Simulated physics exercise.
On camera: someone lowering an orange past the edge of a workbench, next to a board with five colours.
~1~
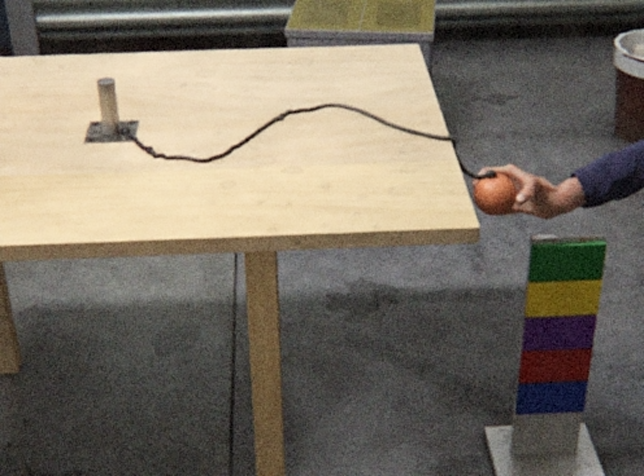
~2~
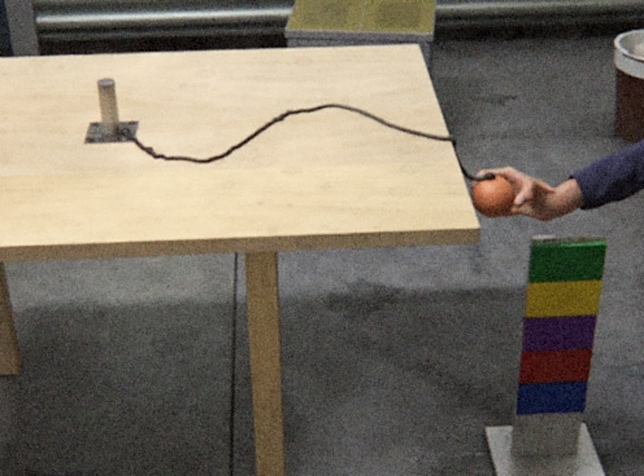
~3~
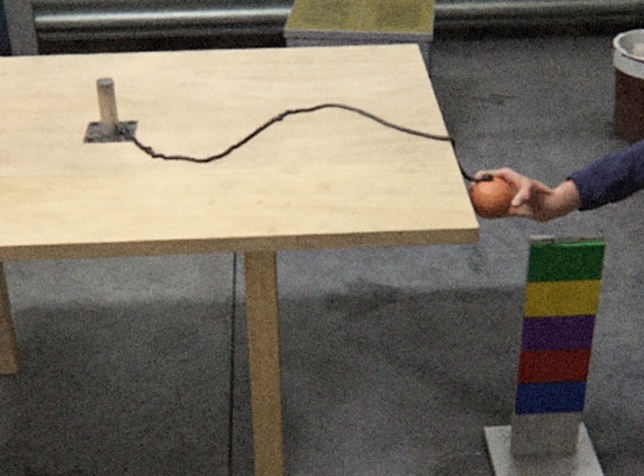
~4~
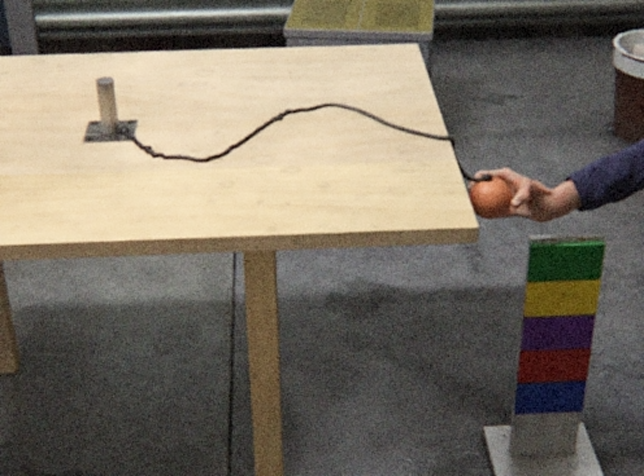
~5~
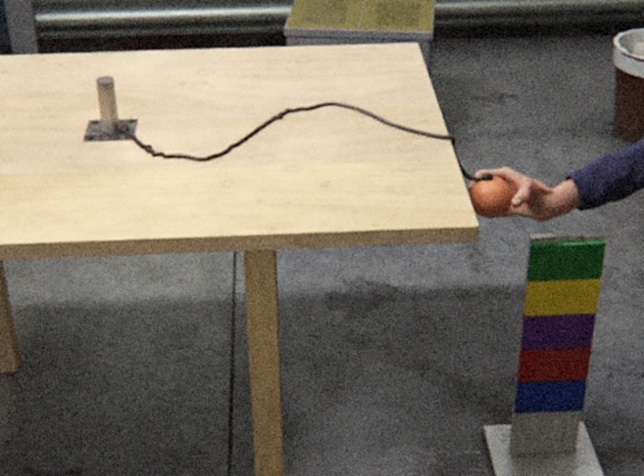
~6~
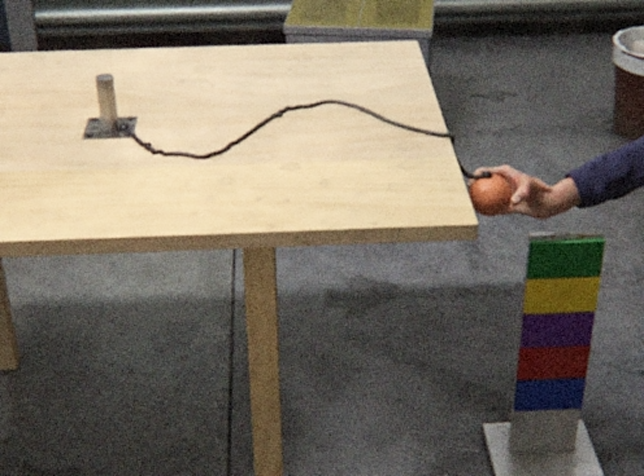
A hand in a dark blue sleeve reaches in from the right, holding an orange ball just off the edge of a pale wooden table, seen from slightly above in a grey-floored room. A dark cord curves across the tabletop from a short upright peg at left to the ball, above a stand banded green, yellow, purple, red and blue. The hand and ball shift barely leftward, and everything else stays practically still.
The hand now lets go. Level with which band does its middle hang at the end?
Its centre hangs level with the purple band.
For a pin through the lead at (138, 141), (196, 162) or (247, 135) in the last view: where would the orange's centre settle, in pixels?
Near (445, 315), (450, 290) and (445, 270).
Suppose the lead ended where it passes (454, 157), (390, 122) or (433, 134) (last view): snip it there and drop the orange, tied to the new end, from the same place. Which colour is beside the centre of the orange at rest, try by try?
One after the other, yellow; no band; green.
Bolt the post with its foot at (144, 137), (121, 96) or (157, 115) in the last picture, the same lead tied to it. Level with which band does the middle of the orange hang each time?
One after the other, red; purple; red.
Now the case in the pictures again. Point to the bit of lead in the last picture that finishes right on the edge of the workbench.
Near (336, 102).
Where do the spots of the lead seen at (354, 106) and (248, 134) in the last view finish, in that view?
They go to (448, 155) and to (316, 130).
A little later, orange near (471, 327); level with purple.
Next, orange near (407, 318); level with purple.
Later still, orange near (443, 327); level with purple.
When it is over, orange near (442, 328); level with purple. Its middle rests at the purple band.
